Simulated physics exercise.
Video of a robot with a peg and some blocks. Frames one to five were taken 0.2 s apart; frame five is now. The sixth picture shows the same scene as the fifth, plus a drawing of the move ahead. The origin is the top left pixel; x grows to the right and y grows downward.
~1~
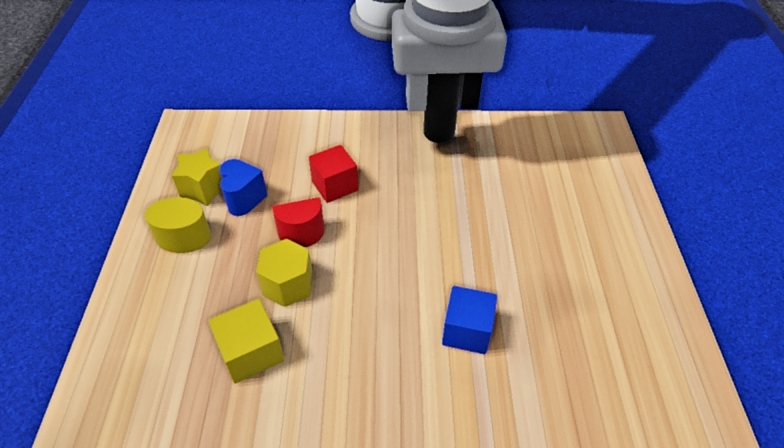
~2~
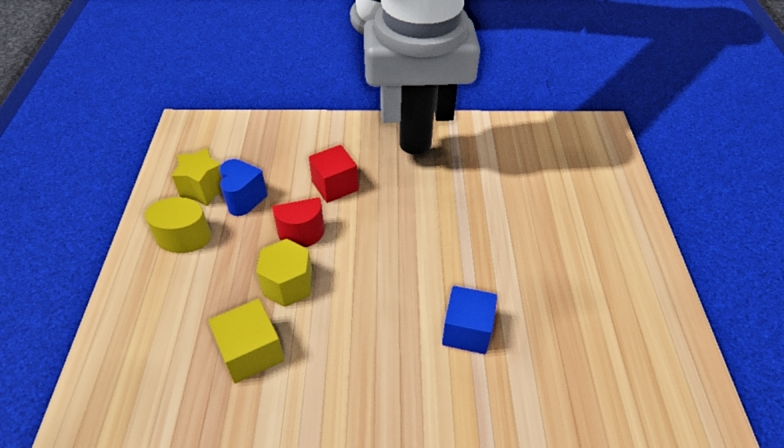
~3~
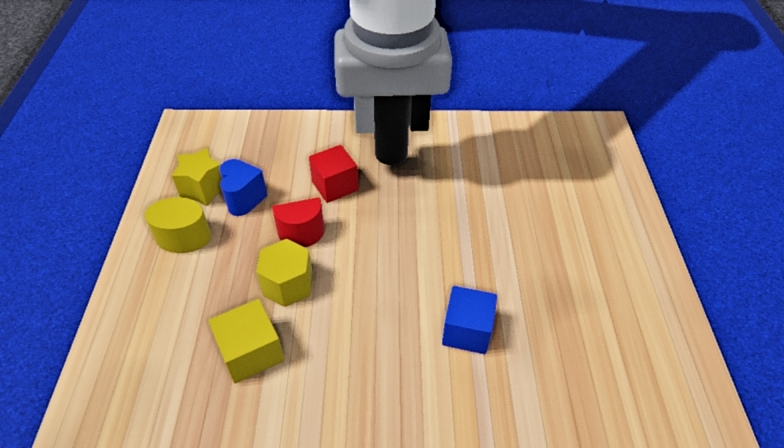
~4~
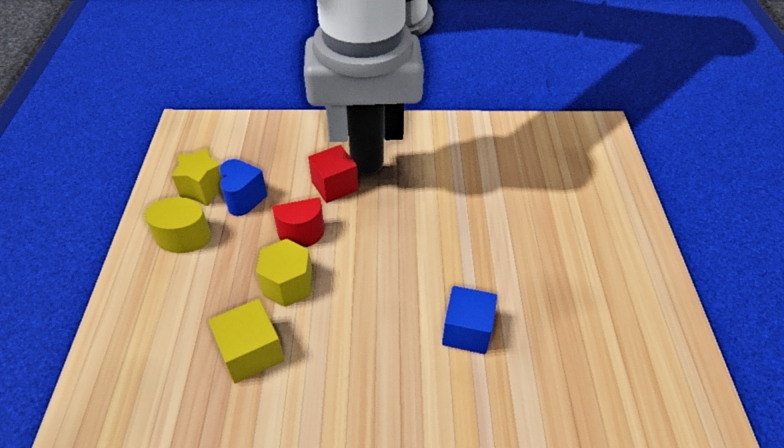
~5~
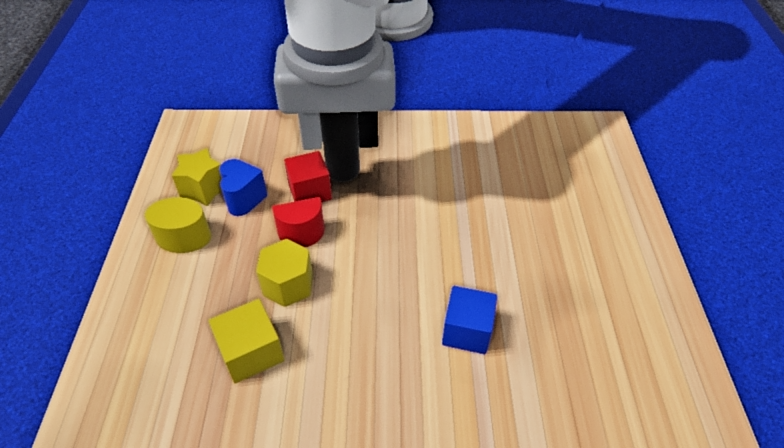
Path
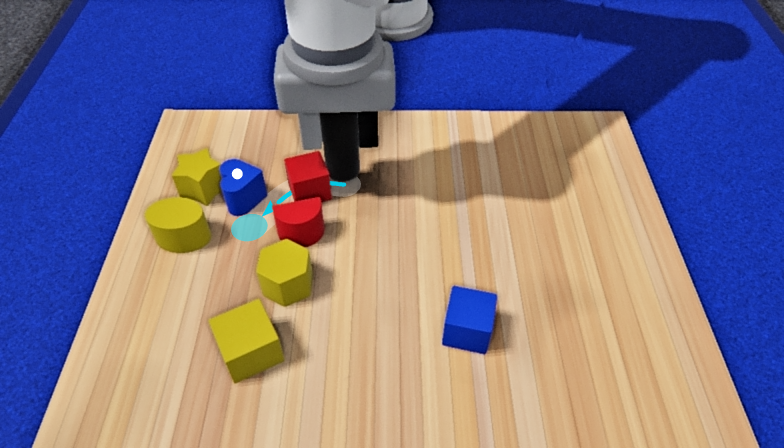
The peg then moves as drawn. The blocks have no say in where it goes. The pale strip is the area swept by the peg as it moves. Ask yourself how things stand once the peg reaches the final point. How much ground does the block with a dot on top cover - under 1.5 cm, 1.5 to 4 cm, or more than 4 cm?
Shift of over 4 cm.
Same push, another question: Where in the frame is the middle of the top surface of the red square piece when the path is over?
Its top middle will sit at (203, 202).
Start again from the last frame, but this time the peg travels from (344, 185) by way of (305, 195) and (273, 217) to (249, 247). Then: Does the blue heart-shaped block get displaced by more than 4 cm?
Going by the path, yes.
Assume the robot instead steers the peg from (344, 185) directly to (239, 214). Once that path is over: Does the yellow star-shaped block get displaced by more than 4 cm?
In short: No.
The drawn path runs from (344, 185) through (307, 186) and (277, 204) to (249, 227); the dot is on the blue heart-shaped block.
On the path given first. One third of the way, peg at (304, 173); yellow star-shaped block at (192, 163); blue heart-shaped block at (225, 177), turned 20° clockwise; red square piece at (267, 171), turned 15° anticlockwise.
Two thirds of the way, peg at (273, 192); yellow oval block at (170, 215); yellow star-shaped block at (183, 162); blue heart-shaped block at (194, 185), turned 50° clockwise; red square piece at (233, 186).
At the end, peg at (246, 214); yellow oval block at (148, 221), turned 10° anticlockwise; yellow star-shaped block at (177, 162), turned 25° clockwise; blue heart-shaped block at (173, 188), turned 75° clockwise; red square piece at (203, 202), turned 35° clockwise.
